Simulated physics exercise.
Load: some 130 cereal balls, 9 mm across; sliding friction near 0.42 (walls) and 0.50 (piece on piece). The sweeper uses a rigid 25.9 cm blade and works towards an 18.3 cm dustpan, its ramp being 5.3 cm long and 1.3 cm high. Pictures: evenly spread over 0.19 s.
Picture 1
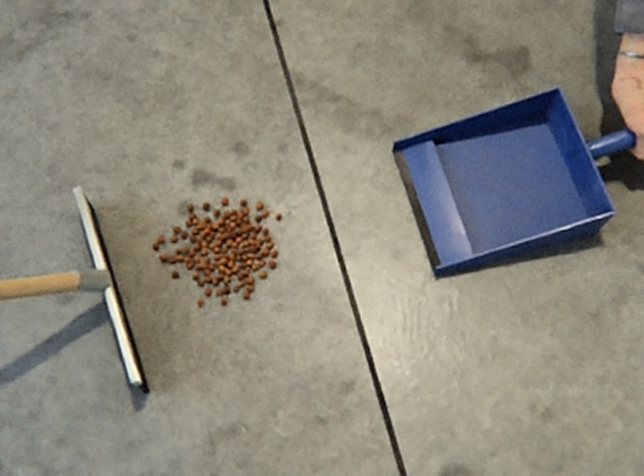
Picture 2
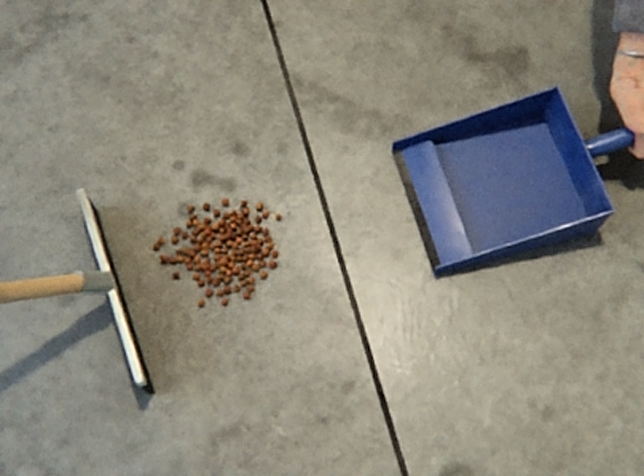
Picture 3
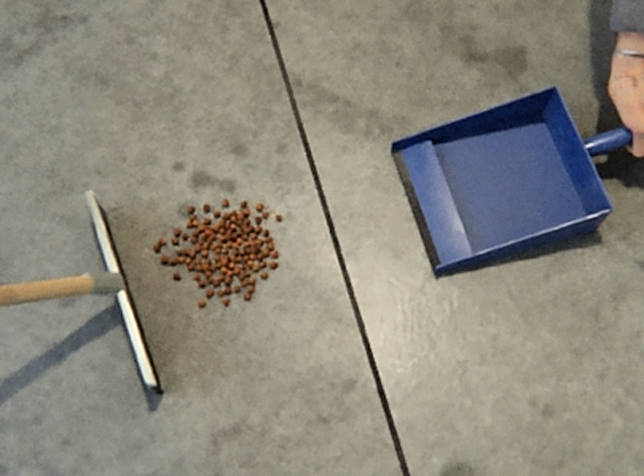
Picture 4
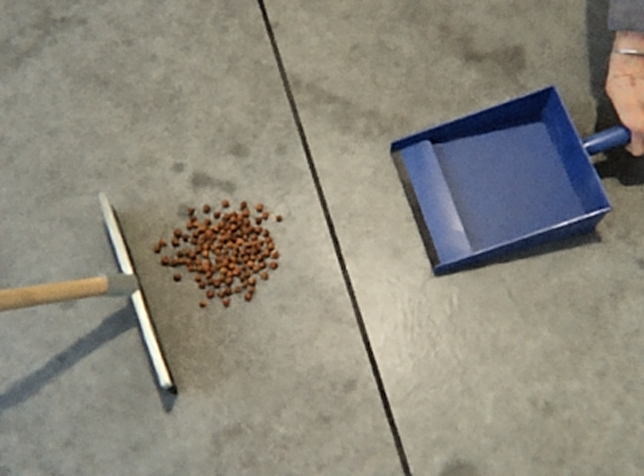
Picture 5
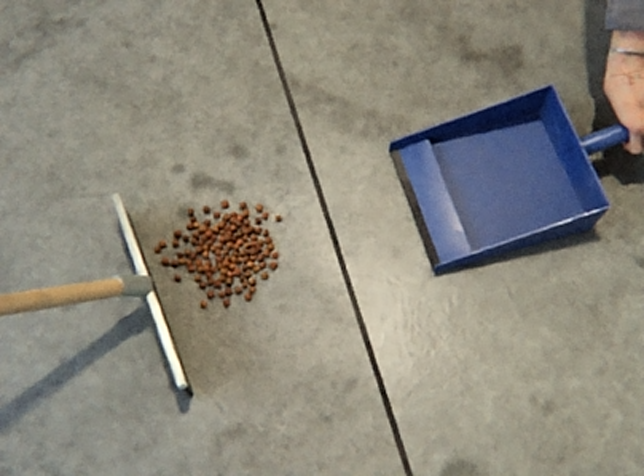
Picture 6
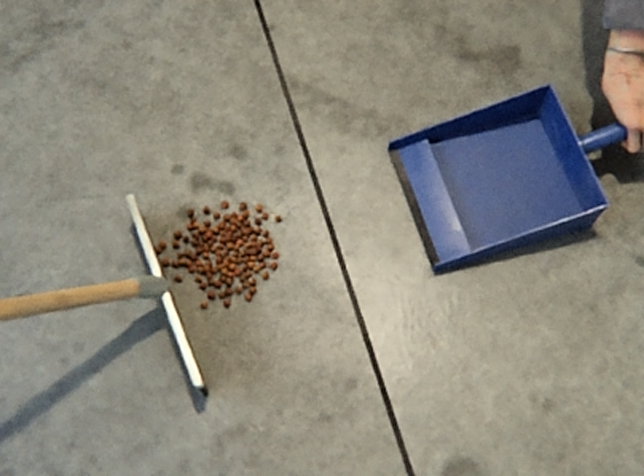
Wooden-handled squeegee sliding slowly right across grey concrete towards a still heap of small brown balls, hand holding blue dustpan opposite.
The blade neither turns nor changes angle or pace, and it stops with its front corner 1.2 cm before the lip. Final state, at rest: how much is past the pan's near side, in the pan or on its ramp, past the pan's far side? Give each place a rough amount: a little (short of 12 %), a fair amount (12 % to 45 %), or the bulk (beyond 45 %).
Near side: A fair amount; pan: A little; far side: A little.
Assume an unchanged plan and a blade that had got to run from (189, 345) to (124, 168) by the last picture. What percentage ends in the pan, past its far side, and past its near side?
Pan 15, far 50, near 0.
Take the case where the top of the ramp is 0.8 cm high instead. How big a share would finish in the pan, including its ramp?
I'd guess close to 5 per cent.
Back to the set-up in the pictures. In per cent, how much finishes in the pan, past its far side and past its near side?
Near side 20 %, pan 5 %, far side 0 %.
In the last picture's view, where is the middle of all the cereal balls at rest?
Est. centre at rest: (398, 220) px.
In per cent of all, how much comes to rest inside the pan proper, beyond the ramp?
Around 0 in a hundred.
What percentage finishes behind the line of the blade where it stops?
35 %.
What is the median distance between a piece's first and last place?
Roughly 22 cm.
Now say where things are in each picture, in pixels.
Blade from (137, 381) to (80, 194), moved 0.0 cm, 0 of the pieces shifted so far; middle of the pieces at (225, 249); pan at (506, 188), in the first frame.
Blade from (141, 382) to (83, 196), moved 0.3 cm, 0 of the pieces shifted so far; middle of the pieces at (225, 250), in the second frame.
Blade from (151, 383) to (91, 197), moved 1.3 cm, 0 of the pieces shifted so far; middle of the pieces at (225, 251), in the third frame.
Blade from (167, 383) to (104, 199), moved 2.9 cm, 0 of the pieces shifted so far; middle of the pieces at (226, 251), in the fourth frame.
Blade from (183, 384) to (118, 200), moved 4.5 cm, 0 of the pieces shifted so far; middle of the pieces at (226, 252), in the fifth frame.
Blade from (199, 384) to (132, 201), moved 6.3 cm, 0 of the pieces shifted so far; middle of the pieces at (226, 252); pan at (501, 184), in the sixth frame.
Then, 0.33 s after the last picture, middle of the blade 19 cm from the lip; 0 % over the lip, far side 0 %, near side 0 %.
Then, 0.56 s after the last picture, middle of the blade 9 cm from the lip; 0 % over the lip, far side 0 %, near side 10 %.
Then, 0.90 s after the last picture, middle of the blade 3 cm from the lip; 5 % over the lip, far side 0 %, near side 20 %.
In the end, near side 20 %, pan 5 %, far side 0 %, in front of the lip or behind the blade 75 %.
